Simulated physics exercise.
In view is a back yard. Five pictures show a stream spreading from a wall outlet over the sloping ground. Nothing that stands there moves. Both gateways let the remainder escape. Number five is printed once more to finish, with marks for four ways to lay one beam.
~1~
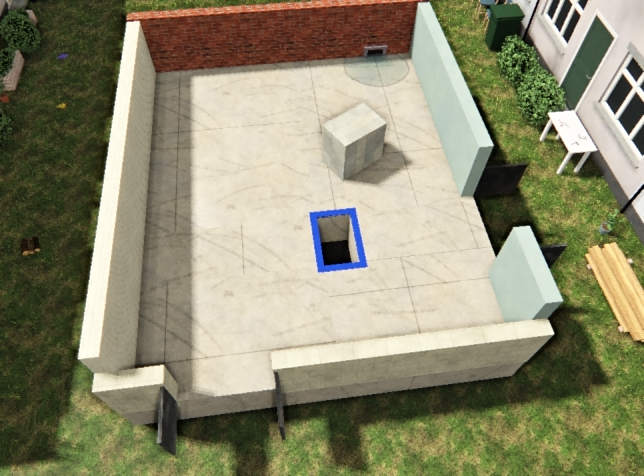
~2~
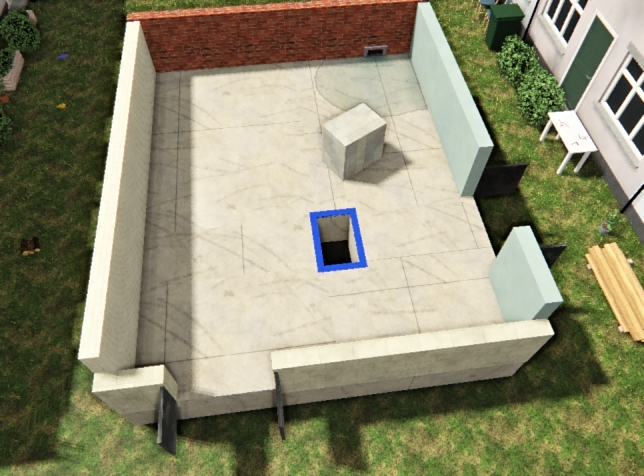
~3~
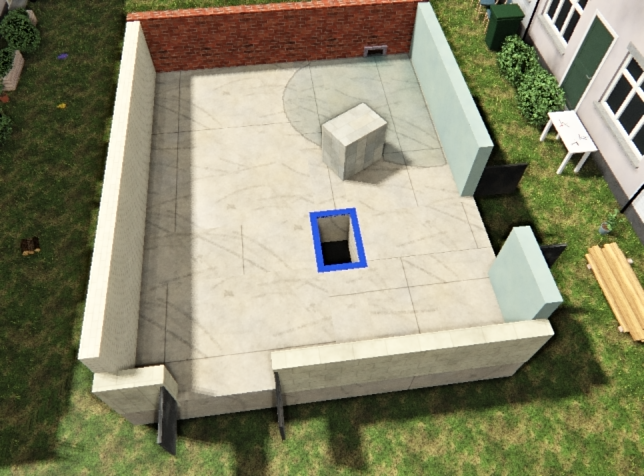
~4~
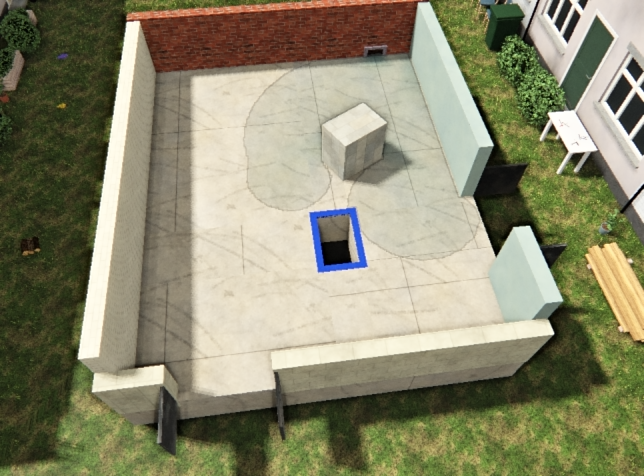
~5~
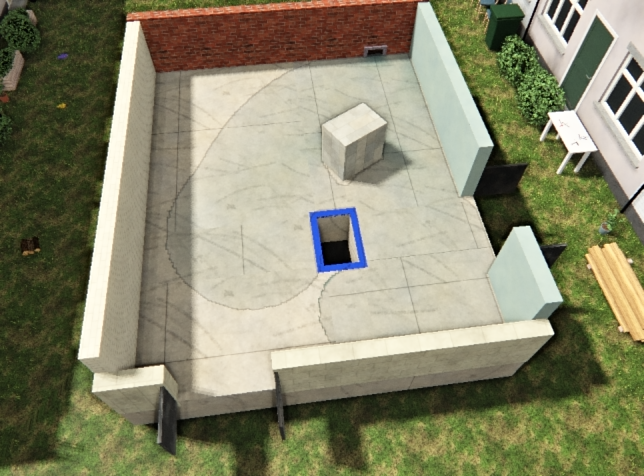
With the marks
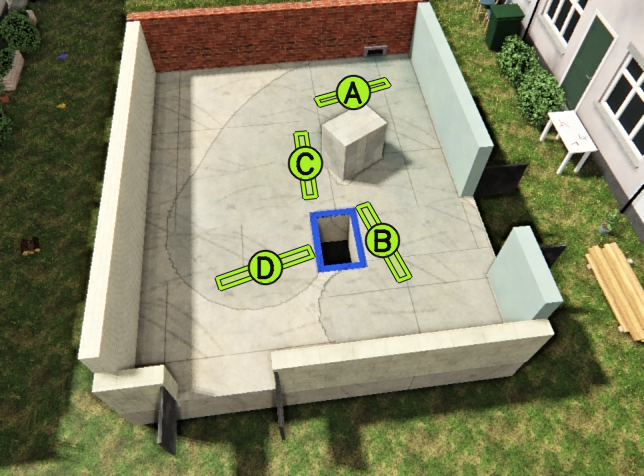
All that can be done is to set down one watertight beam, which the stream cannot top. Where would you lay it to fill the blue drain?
I would pick place C.
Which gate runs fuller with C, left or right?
The left gate.
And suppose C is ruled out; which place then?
Here it is place D.
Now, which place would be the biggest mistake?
B.
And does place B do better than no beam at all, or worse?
Worse.
On the marked copy, A from (318, 101) to (386, 82); B from (362, 205) to (404, 278); C from (310, 197) to (300, 133); D from (219, 283) to (310, 251).
If A is chosen, about 12 % of the stream runs into the blue drain, about 87 % out by the gates.
If B is chosen, about 8 % of the stream runs into the blue drain, about 91 % out by the gates.
If C is chosen, about 25 % of the stream runs into the blue drain, about 75 % out by the gates.
If D is chosen, about 17 % of the stream runs into the blue drain, about 82 % out by the gates.
